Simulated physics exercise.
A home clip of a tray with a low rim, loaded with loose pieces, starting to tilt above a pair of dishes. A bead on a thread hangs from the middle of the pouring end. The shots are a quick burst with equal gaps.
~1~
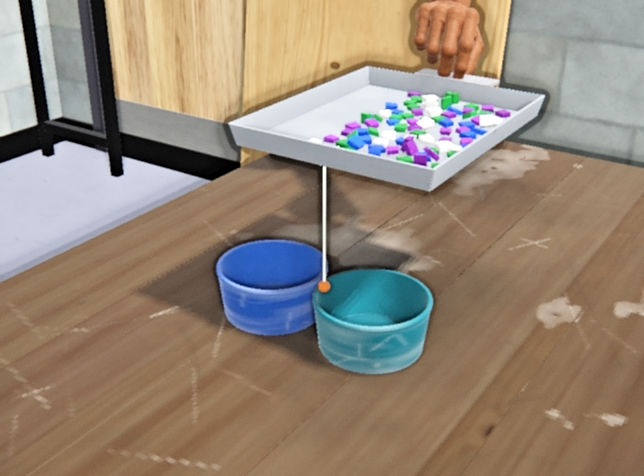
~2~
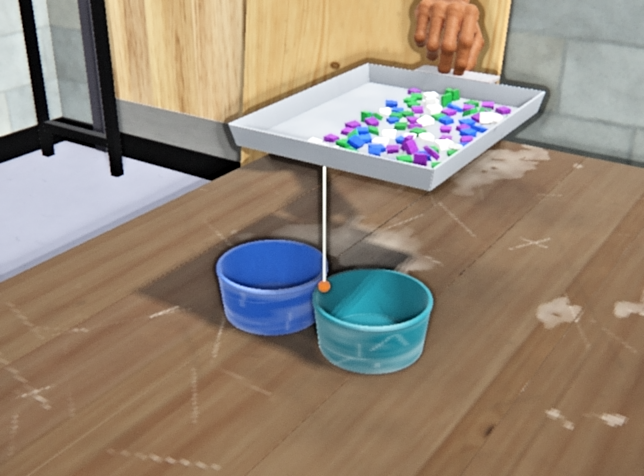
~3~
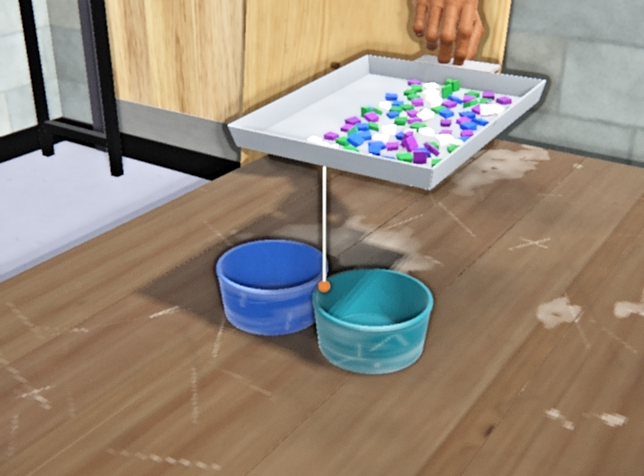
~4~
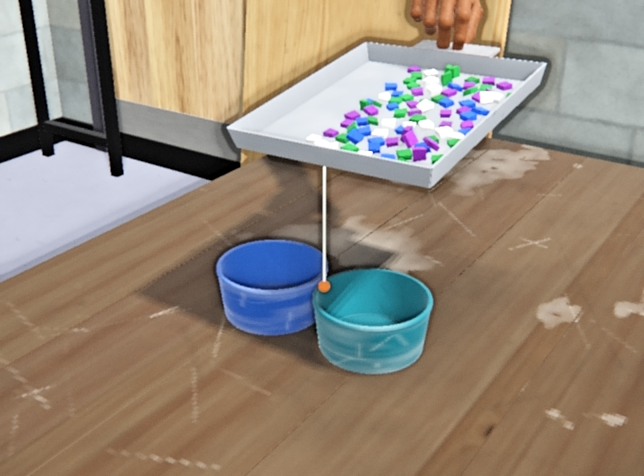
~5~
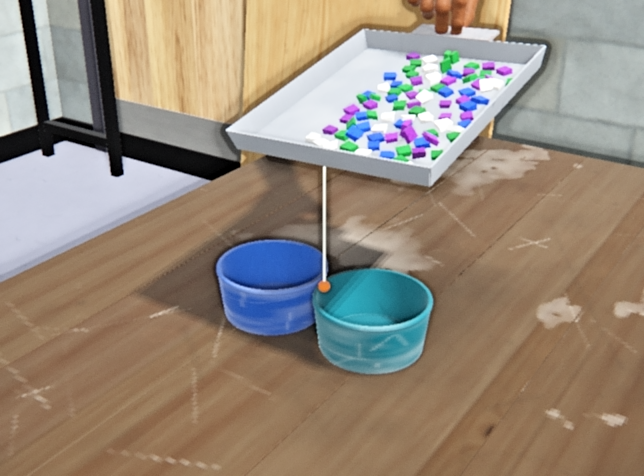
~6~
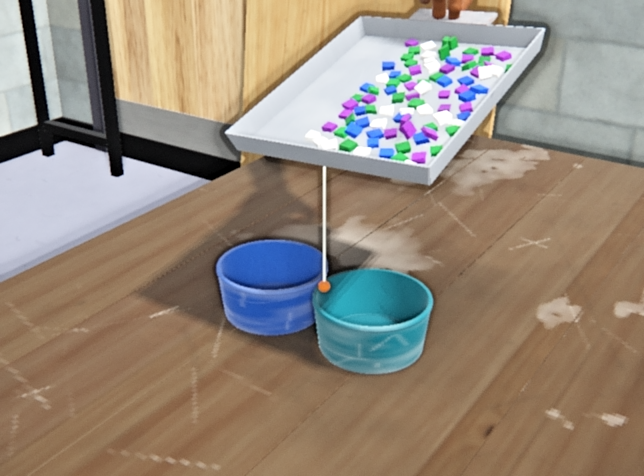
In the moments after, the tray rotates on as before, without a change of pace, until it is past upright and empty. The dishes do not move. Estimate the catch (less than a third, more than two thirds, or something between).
Together they catch less than a third.
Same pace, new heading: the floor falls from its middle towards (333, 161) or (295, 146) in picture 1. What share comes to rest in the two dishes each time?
About 0 and 60 per cent.
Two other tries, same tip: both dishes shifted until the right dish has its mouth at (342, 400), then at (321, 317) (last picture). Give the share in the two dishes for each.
Near 20 % and 70 %.
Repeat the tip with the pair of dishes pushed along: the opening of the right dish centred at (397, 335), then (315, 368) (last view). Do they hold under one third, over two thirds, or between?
At the first place between a third and two thirds, at the second the middle third.
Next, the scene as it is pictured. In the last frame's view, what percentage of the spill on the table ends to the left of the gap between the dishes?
Close to 80 per cent.
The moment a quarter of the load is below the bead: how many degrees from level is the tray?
Near 110 degrees.
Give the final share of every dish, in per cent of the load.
Left dish near 10 in a hundred; right dish near 0.
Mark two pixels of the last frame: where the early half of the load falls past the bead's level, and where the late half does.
Around (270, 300) and then (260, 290).
Just after the last frame, tray tipped steeply; every one on the tray.
A moment on, tray tipped right over; the larger part on the tray; just a few in the left dish; about a tenth outside both; just a few in the air.
Further on, tray tipped past a quarter turn; about a tenth in the left dish; almost all outside both.
When it is over, tray tipped past a quarter turn; not one in the right dish; about a tenth in the left dish; almost all outside both.
